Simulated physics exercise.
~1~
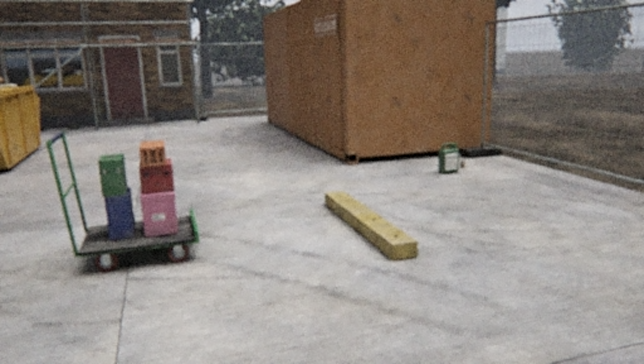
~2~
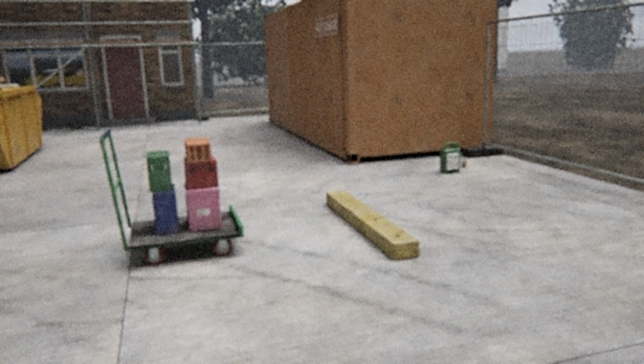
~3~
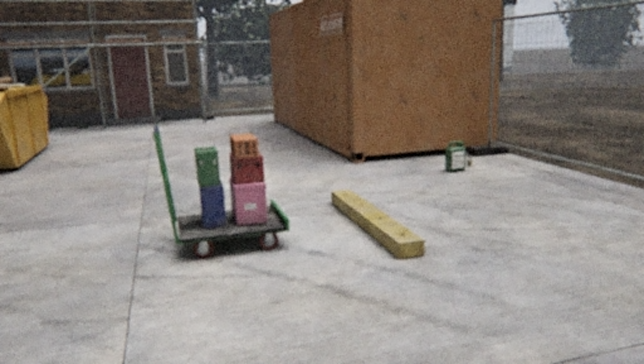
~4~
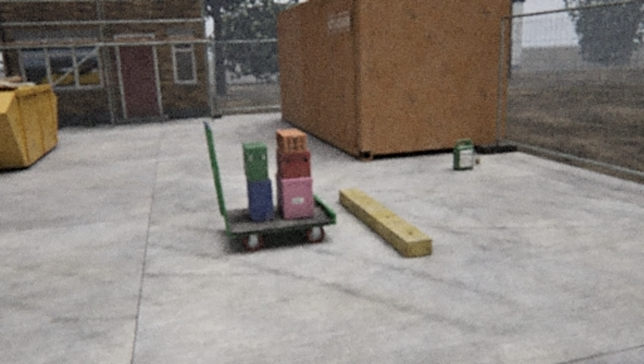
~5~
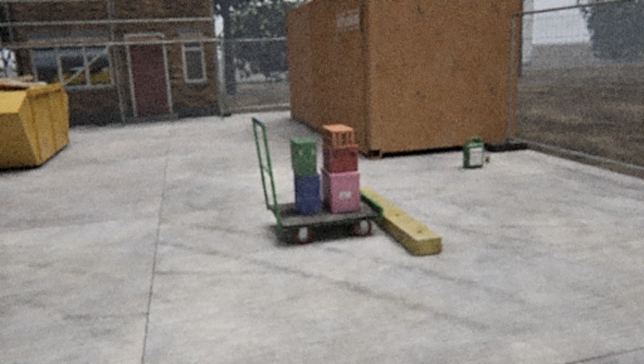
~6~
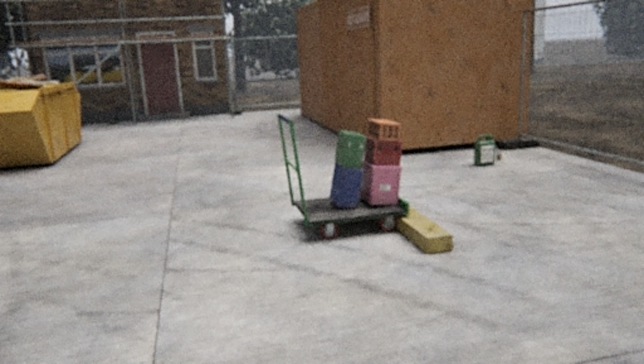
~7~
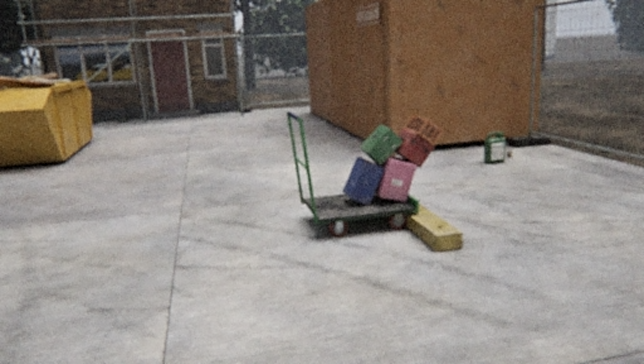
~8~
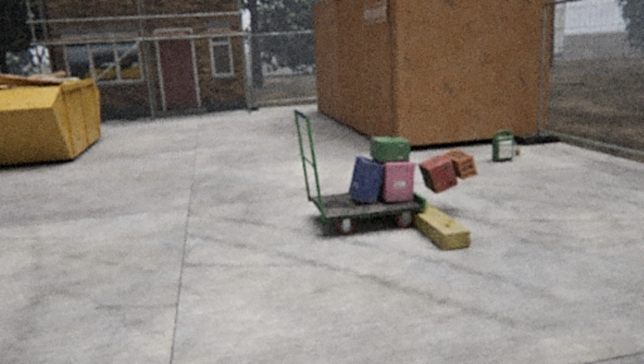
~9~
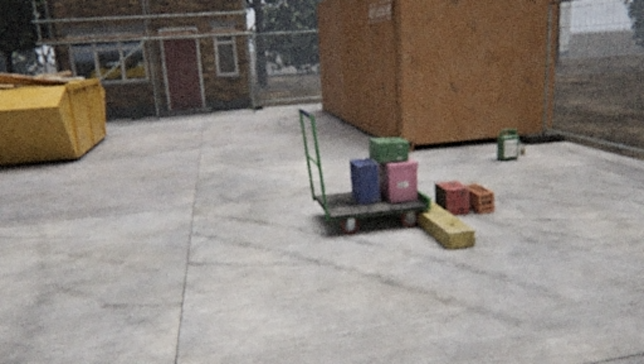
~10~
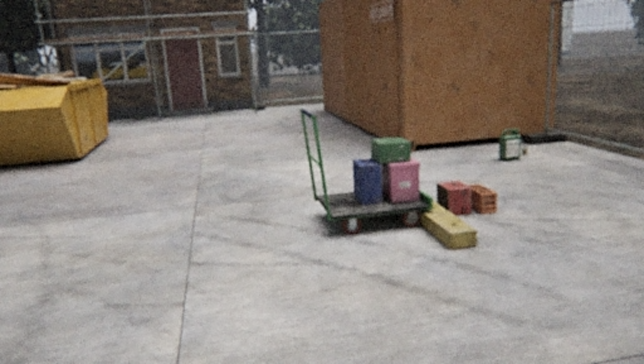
In a fenced concrete yard, a flat cart stacked with coloured boxes rolled right and stopped against a yellow beam, sending the red and orange boxes tumbling over the front onto the ground, while the green one tipped sideways but stayed aboard with the blue and pink ones.
